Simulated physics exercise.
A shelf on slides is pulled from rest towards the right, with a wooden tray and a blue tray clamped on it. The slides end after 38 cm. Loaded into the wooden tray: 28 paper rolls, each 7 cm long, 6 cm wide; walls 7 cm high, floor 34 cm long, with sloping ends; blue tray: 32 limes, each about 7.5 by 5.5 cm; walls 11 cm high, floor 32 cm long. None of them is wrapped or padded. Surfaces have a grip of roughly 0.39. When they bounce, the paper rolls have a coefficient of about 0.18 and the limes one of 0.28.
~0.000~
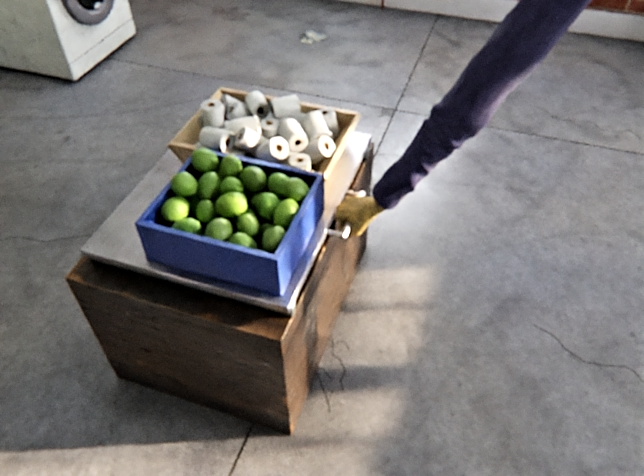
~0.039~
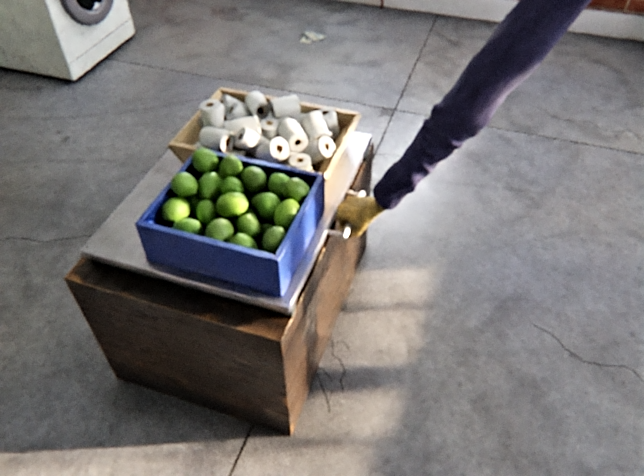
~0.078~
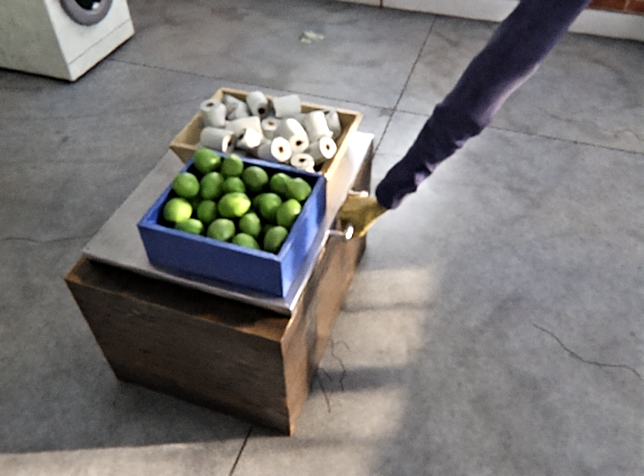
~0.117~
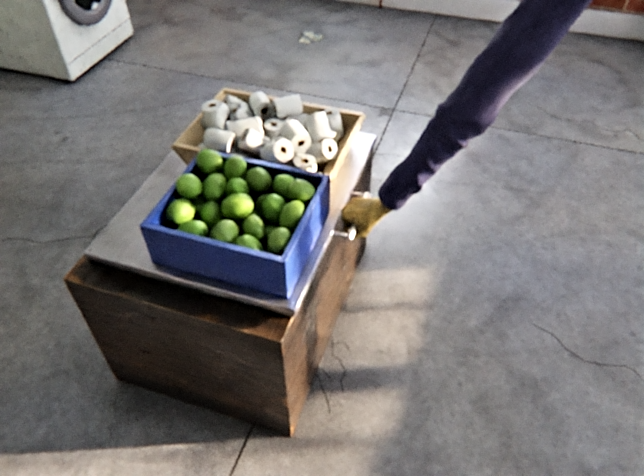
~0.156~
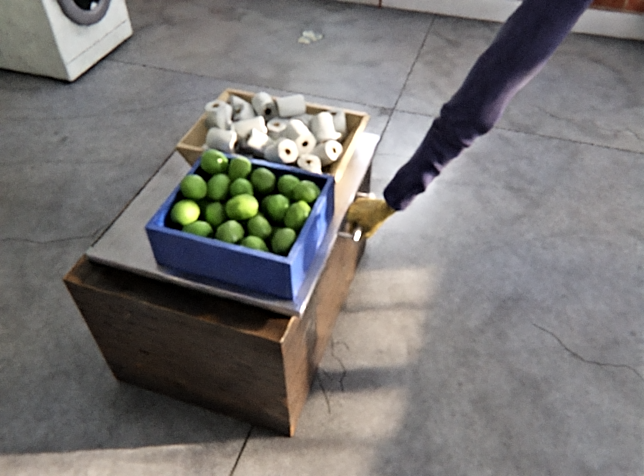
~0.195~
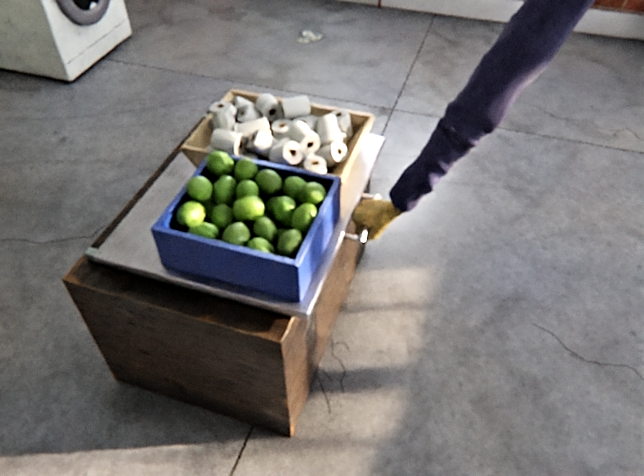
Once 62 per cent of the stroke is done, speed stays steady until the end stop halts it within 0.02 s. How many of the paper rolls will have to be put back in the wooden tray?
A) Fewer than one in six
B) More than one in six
A, fewer than one in six.
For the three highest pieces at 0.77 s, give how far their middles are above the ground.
Their middles sit some 68 cm up.
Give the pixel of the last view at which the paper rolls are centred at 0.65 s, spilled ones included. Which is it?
Centre: Around (406, 168) px.
After 0.57 s, the shelf hits its stop.
After 0.65 s, 0 of 28 out of the wooden tray and 0 of 32 out of the blue tray.
After 0.77 s, 0 of 28 out of the wooden tray and 0 of 32 out of the blue tray.
After 0.99 s, 0 of 28 out of the wooden tray and 0 of 32 out of the blue tray.
When it is over (at 1.42 s), 0 of 28 out of the wooden tray and 0 of 32 out of the blue tray. Asked share, 0 of 28, 0 per cent.
